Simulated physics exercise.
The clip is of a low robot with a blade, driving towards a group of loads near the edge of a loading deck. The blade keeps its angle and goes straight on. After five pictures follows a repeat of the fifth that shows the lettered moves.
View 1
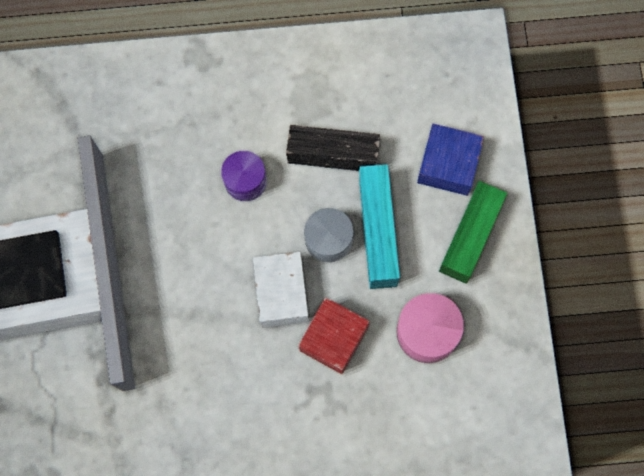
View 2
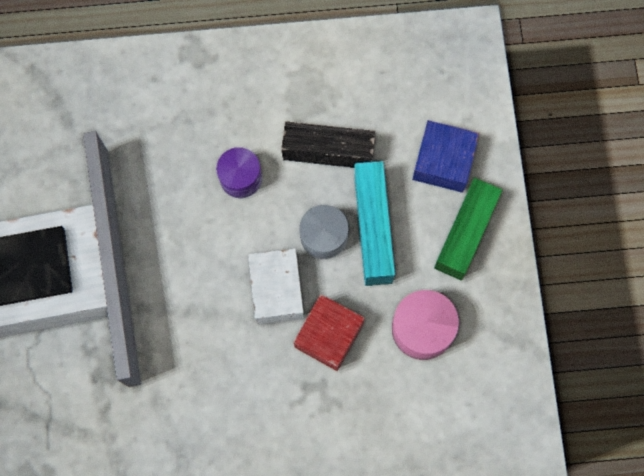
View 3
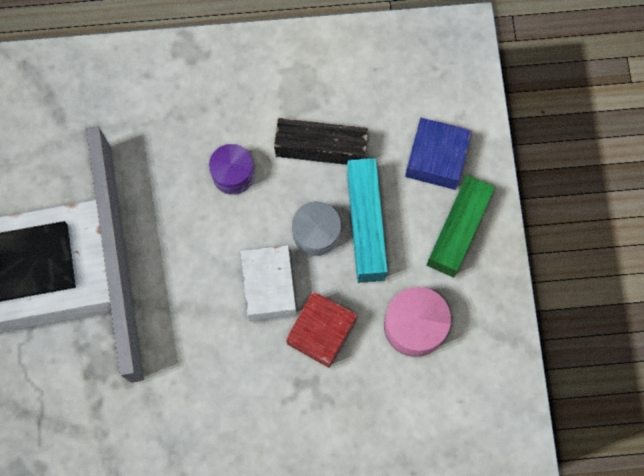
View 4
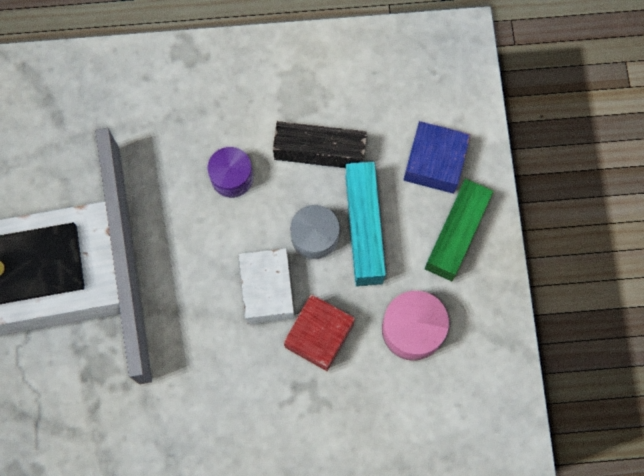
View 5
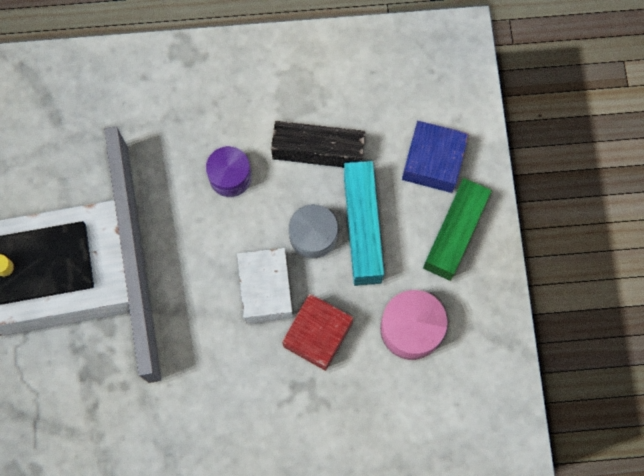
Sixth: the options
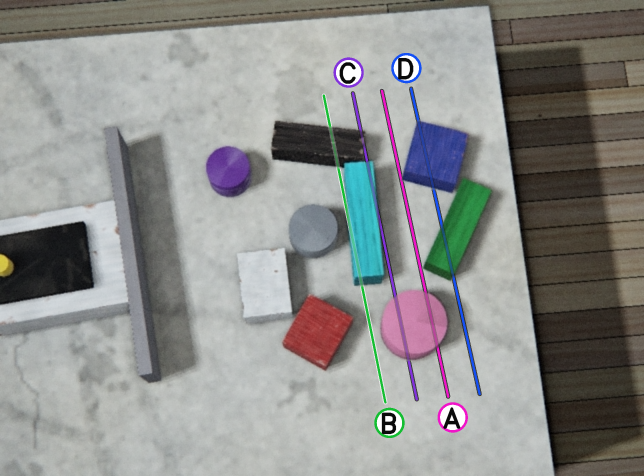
A low robot with a wide gray blade crept slowly to the right across a pale marbled deck, while the colorful blocks and round pieces ahead of it sat untouched near the edge.
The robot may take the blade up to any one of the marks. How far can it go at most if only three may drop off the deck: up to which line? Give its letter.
No fourth one falls up to D.
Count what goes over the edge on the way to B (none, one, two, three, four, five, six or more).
The count is none.
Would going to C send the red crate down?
No.
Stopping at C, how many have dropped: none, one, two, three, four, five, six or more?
The count is none.
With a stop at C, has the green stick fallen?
No.
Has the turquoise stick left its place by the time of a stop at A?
Yes.
On the copy, A at (414, 238); B at (353, 243); C at (384, 240); D at (444, 235).
On D. First, robot (164, 251); red crate (324, 335); purple canister (260, 167).
Then, robot (278, 242); green stick (473, 229); blue crate (451, 151).
Finally, robot (366, 235); green stick over the edge; pink canister over the edge; two fallen.
By contrast, A is within the limit but short; B is within the limit but short; C is within the limit but short.
